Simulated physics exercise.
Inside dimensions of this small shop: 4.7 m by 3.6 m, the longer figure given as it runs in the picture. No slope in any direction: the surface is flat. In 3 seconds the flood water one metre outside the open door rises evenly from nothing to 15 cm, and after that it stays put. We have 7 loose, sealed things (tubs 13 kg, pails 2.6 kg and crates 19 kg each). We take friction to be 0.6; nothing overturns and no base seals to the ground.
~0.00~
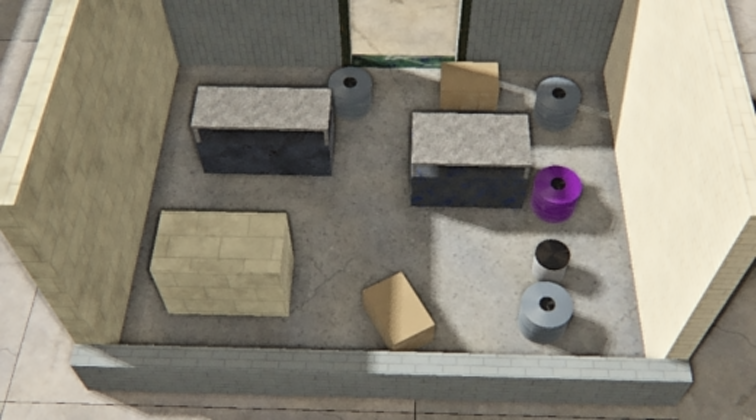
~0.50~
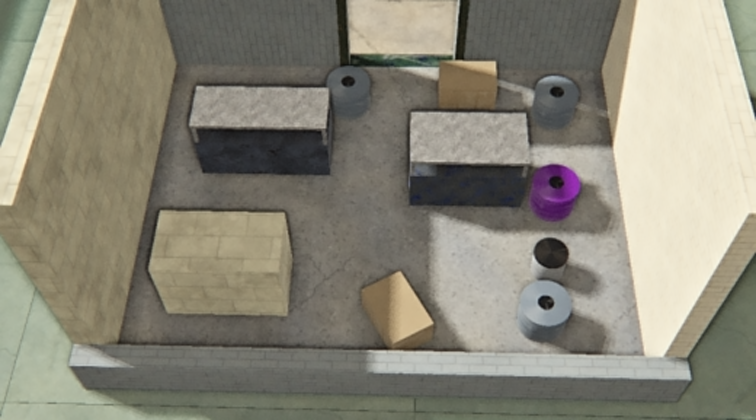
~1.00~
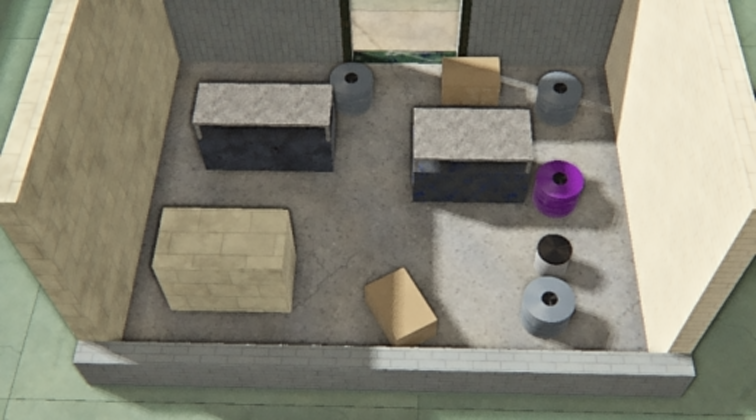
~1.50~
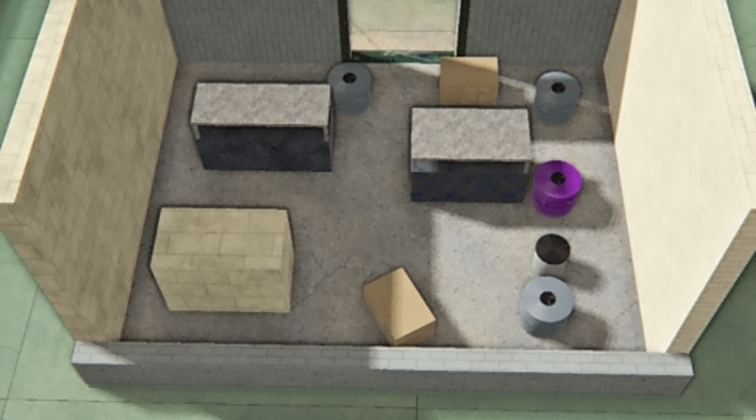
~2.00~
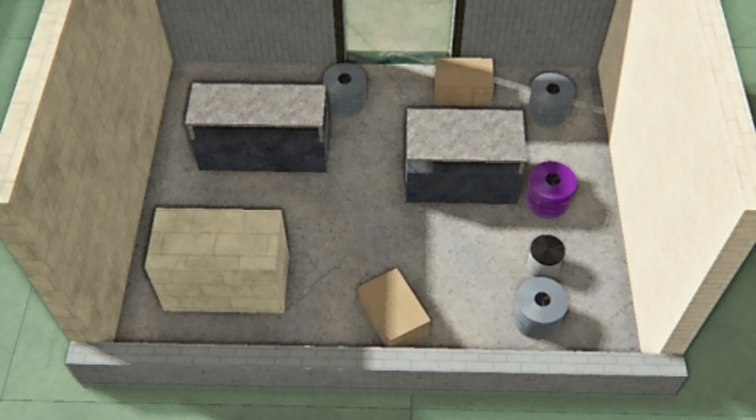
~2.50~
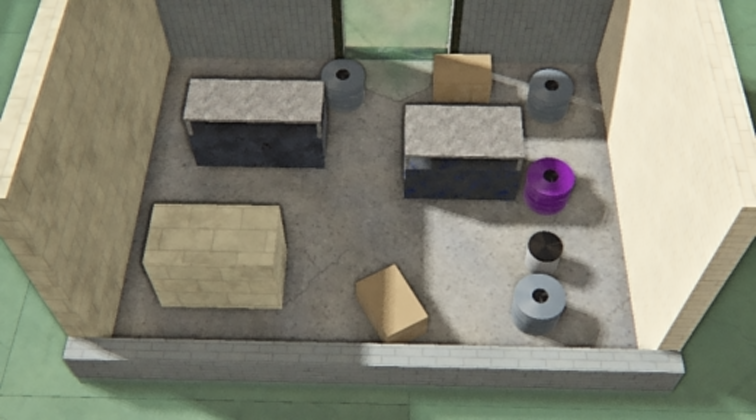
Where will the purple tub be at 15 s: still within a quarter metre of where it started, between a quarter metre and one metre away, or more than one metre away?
Final distance: Below a quarter metre.
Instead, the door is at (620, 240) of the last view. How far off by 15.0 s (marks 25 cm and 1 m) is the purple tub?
Outcome - purple tub: In place.
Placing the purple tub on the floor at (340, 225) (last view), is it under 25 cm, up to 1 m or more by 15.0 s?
Well, it gets a small push.
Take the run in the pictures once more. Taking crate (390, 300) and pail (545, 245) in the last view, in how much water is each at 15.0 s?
Some 8 cm at the first, some 9 cm at the second.
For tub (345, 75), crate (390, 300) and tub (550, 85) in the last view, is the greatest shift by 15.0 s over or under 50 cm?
Going one by one, I get within, above and within.
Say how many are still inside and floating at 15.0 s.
5.
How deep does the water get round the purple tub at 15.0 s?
6 cm or so.
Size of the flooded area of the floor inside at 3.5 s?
Some 2.0 m2.
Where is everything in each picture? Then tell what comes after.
The purple tub at (558, 184), on the bottom; water covers 0.0 m2; 0 of 7 have shifted, in the first frame.
The purple tub at (556, 183) rests on the ground; water covers 0.0 m2; 0 of 7 have shifted, in the second frame.
The purple tub at (560, 179), on the bottom; 0.0 m2 under water; 0 of 7 have shifted, in the third frame.
The purple tub at (558, 179) rests on the ground; 0.0 m2 under water; 0 of 7 have shifted, in the fourth frame.
The purple tub at (553, 180) rests on the ground; water covers 0.0 m2; 0 of 7 have shifted, in the fifth frame.
The purple tub at (551, 176) rests on the ground; 0.4 m2 under water; 0 of 7 have shifted, in the sixth frame.
After 3.5 s the purple tub is near (551, 176), 0.0 m from its start, aground; 0 afloat.
After 6.8 s the purple tub is near (551, 176), 0.0 m from its start, aground; 0 afloat.
After 11.0 s the purple tub is near (551, 176), 0.0 m from its start, aground; 2 afloat.
After 15.0 s the purple tub is near (551, 176), 0.0 m from its start, aground; 5 afloat.
